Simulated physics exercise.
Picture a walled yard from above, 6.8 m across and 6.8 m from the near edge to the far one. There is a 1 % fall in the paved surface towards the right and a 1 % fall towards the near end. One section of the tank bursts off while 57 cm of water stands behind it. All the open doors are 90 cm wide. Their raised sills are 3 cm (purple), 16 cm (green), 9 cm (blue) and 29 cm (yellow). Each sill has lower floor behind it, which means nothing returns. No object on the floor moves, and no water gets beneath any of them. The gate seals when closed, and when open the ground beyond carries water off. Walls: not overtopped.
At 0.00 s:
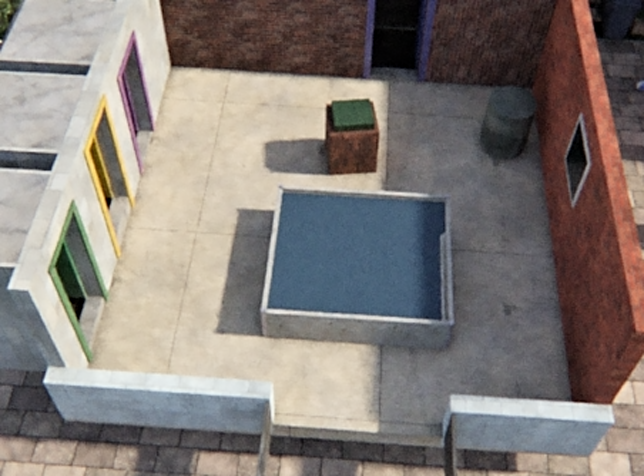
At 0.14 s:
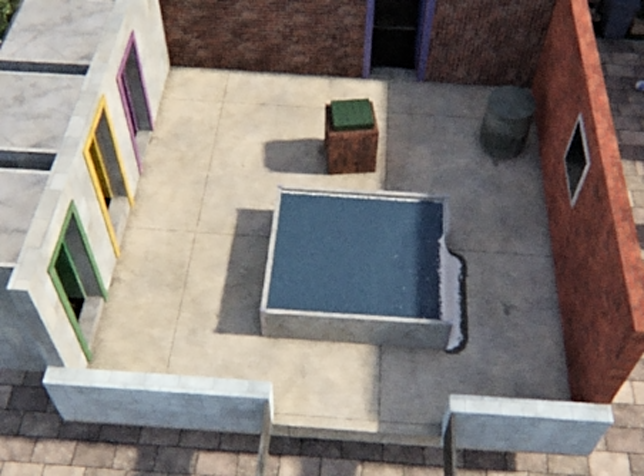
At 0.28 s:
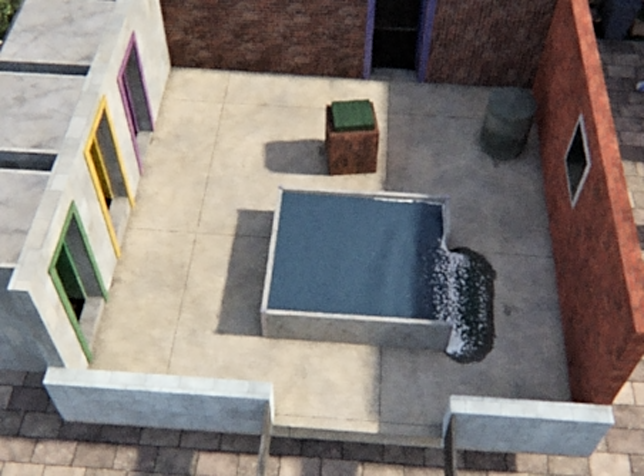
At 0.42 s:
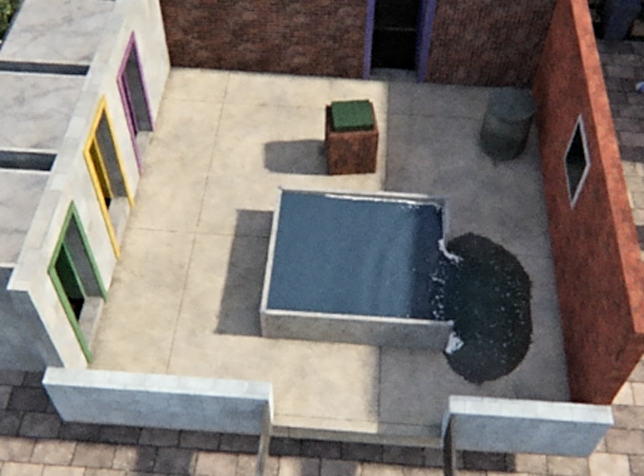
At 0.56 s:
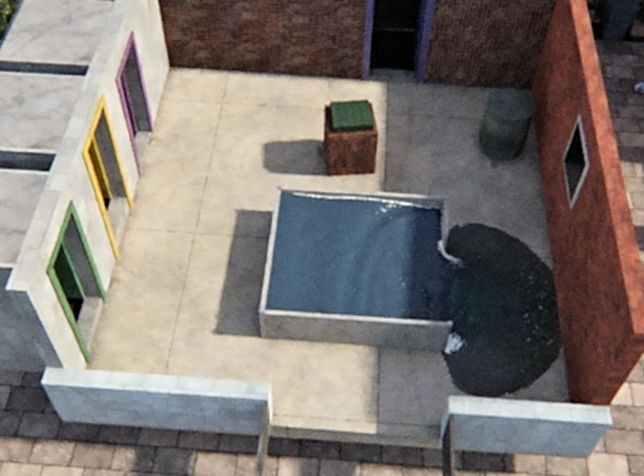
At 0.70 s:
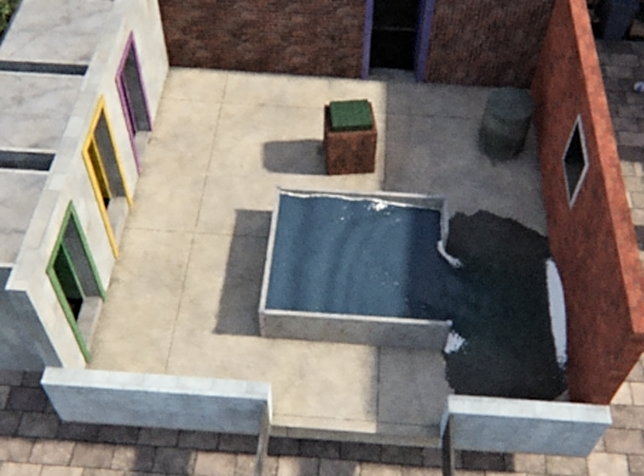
At the start, a square tank of still water stands in a walled yard with green, yellow and purple doorways on the left. Its right side bursts open and foaming water pours onto the paving. A dark pool spreads rightward, reaching the red wall with a white edge, while ripples cross the tank.
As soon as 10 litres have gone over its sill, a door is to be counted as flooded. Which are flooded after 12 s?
Outcome: Purple door: Beyond the allowance; green door: Within the allowance; blue door: Within the allowance; yellow door: Within the allowance.
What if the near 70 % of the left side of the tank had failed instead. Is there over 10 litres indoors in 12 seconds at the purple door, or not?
Compared with the limit, purple is more.
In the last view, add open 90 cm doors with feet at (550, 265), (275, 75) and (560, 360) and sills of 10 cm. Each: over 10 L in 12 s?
Result in order - more than that, not enough, more than that.
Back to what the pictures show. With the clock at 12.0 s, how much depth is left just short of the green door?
5.0 cm.
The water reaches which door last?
Answer: The purple door.
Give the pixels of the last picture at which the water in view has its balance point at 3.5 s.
It lies at roughly (428, 291) in pixels.
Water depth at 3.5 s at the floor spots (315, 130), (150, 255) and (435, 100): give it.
Depths in turn: Roughly 0, 0 and 2 centimetres.
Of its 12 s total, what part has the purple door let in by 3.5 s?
That works out near 0%.
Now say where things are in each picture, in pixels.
In the first frame, the tank at (360, 254) is whole and still, 57 cm deep.
In the second frame, the front is at (454, 257), 0.8 m from the gap at (443, 291); 0.4 m2 of floor is under water; 57 cm left at the back of the tank.
In the third frame, the front is at (474, 357), 1.0 m from the gap at (443, 294); 1.2 m2 of floor is under water; 57 cm left at the back of the tank.
In the fourth frame, the front is at (508, 367), 1.4 m from the gap at (443, 294); 2.5 m2 of floor is under water; 57 cm left at the back of the tank.
In the fifth frame, water pours out at (442, 295) and has run 1.8 m, to (555, 285); typically 6 cm deep outside, 57 cm at the tank's back.
In the sixth frame, the front is at (567, 383), 2.2 m from the gap at (441, 294); 4.6 m2 of floor is under water; 56 cm left at the back of the tank.
After 1.4 s water covers 15 % of the floor and is deepest (44 cm) near (552, 327); purple door not reached, green door not reached, blue door not reached, yellow door not reached.
After 2.2 s water covers 20 % of the floor and is deepest (50 cm) near (563, 418); purple door not reached, green door not reached, blue door not reached, yellow door not reached.
After 3.5 s water covers 45 % of the floor and is deepest (35 cm) near (564, 430); purple door not reached, green door not reached, blue door not reached, yellow door not reached.
After 7.0 s water covers 90 % of the floor and is deepest (20 cm) near (551, 429); purple door not reached, green door 13 cm at the sill, 2 L in, blue door 10 cm at the sill, 1 L in, yellow door 5 cm at the sill, 0 L in.
After 12.0 s water covers 100 % of the floor and is deepest (12 cm) near (385, 212); purple door 6 cm at the sill, 35 L in, green door 5 cm at the sill, 3 L in, blue door 5 cm at the sill, 2 L in, yellow door 4 cm at the sill, 0 L in.
